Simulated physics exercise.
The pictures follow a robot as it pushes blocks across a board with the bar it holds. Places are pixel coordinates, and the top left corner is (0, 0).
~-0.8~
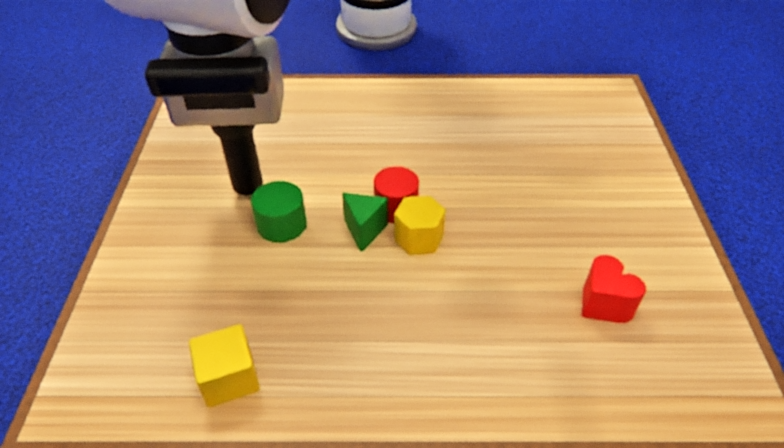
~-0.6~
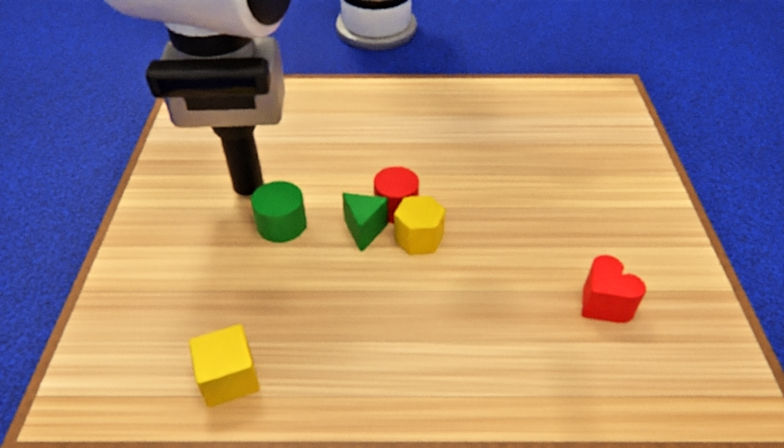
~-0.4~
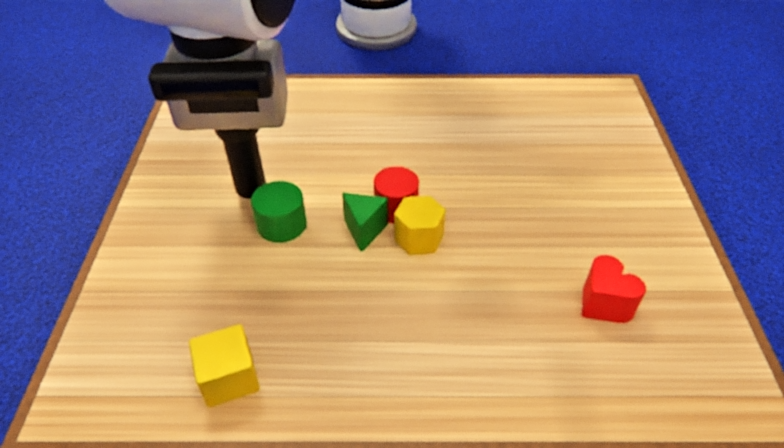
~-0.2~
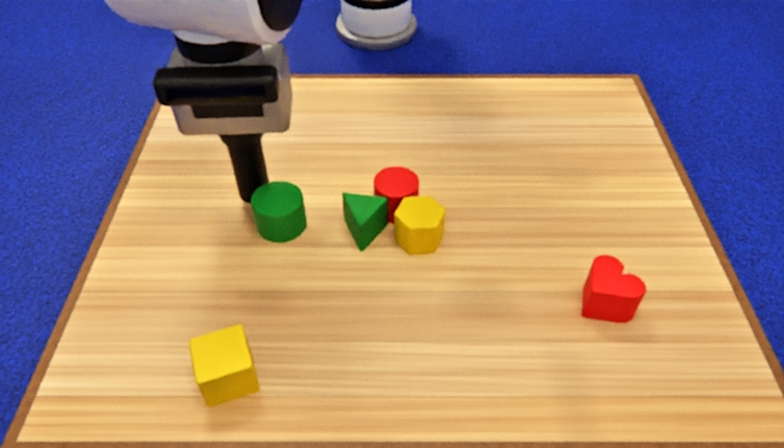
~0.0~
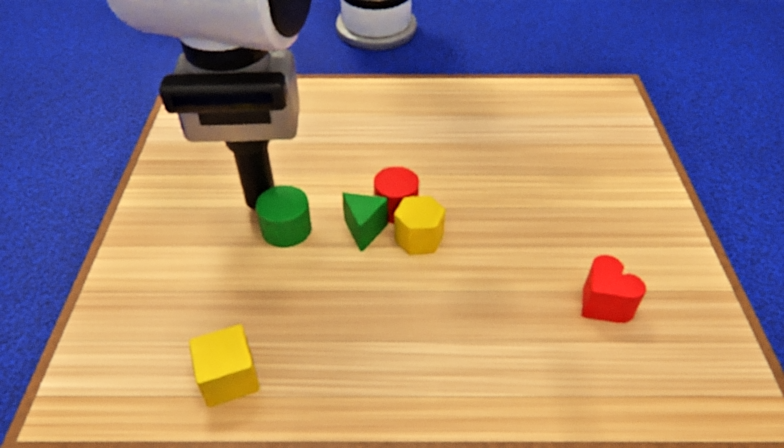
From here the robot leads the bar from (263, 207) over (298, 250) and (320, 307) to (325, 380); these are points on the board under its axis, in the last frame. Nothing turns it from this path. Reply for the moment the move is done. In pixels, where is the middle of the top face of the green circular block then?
It is going to be at (364, 270).
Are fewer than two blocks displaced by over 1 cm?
Going by the path, yes.
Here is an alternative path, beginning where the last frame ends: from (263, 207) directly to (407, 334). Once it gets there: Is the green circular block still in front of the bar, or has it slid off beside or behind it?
The bar still has it in front.
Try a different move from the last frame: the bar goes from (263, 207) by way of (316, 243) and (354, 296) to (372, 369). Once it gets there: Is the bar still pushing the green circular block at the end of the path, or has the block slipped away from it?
In front, still.
The first path, step by step. One third of the way, bar at (297, 244); green circular block at (330, 244).
Two thirds of the way, bar at (319, 302); green circular block at (364, 270).
At the end, bar at (324, 373); yellow four-sided block not moved; green circular block at (364, 270).
